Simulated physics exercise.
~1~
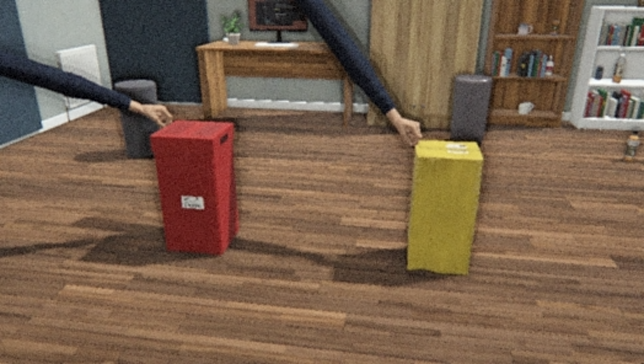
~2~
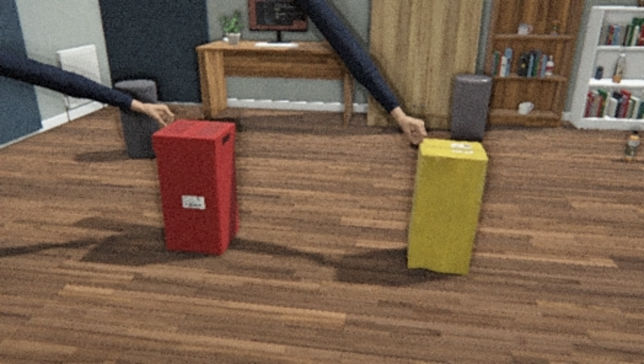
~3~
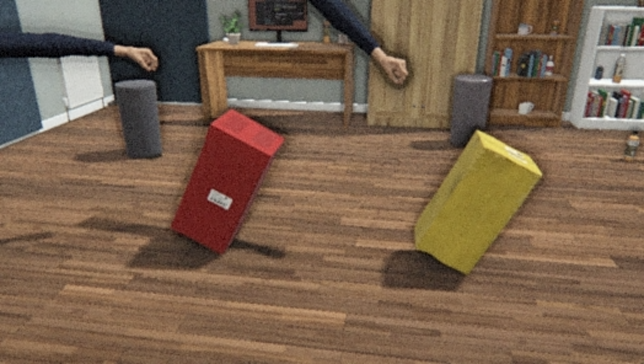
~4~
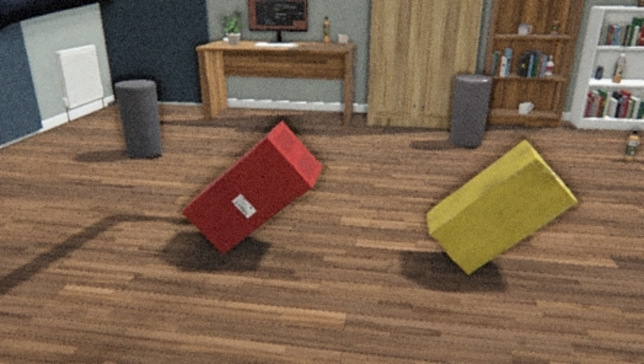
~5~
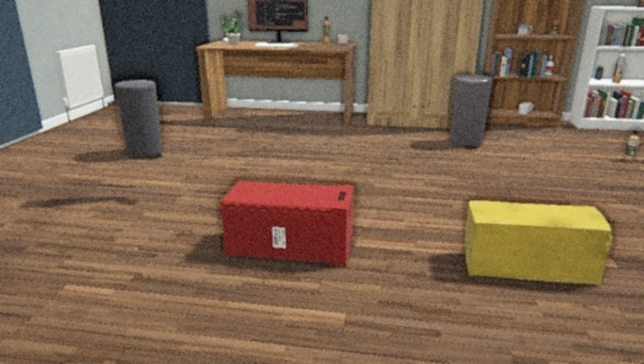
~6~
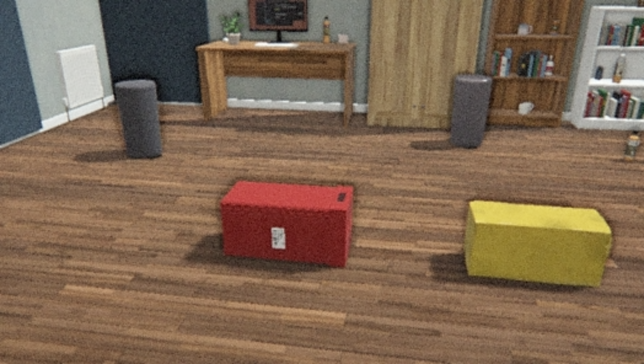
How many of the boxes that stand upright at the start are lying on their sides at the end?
Two of them are, as both the red box and the yellow box end up lying on their sides on the floor.
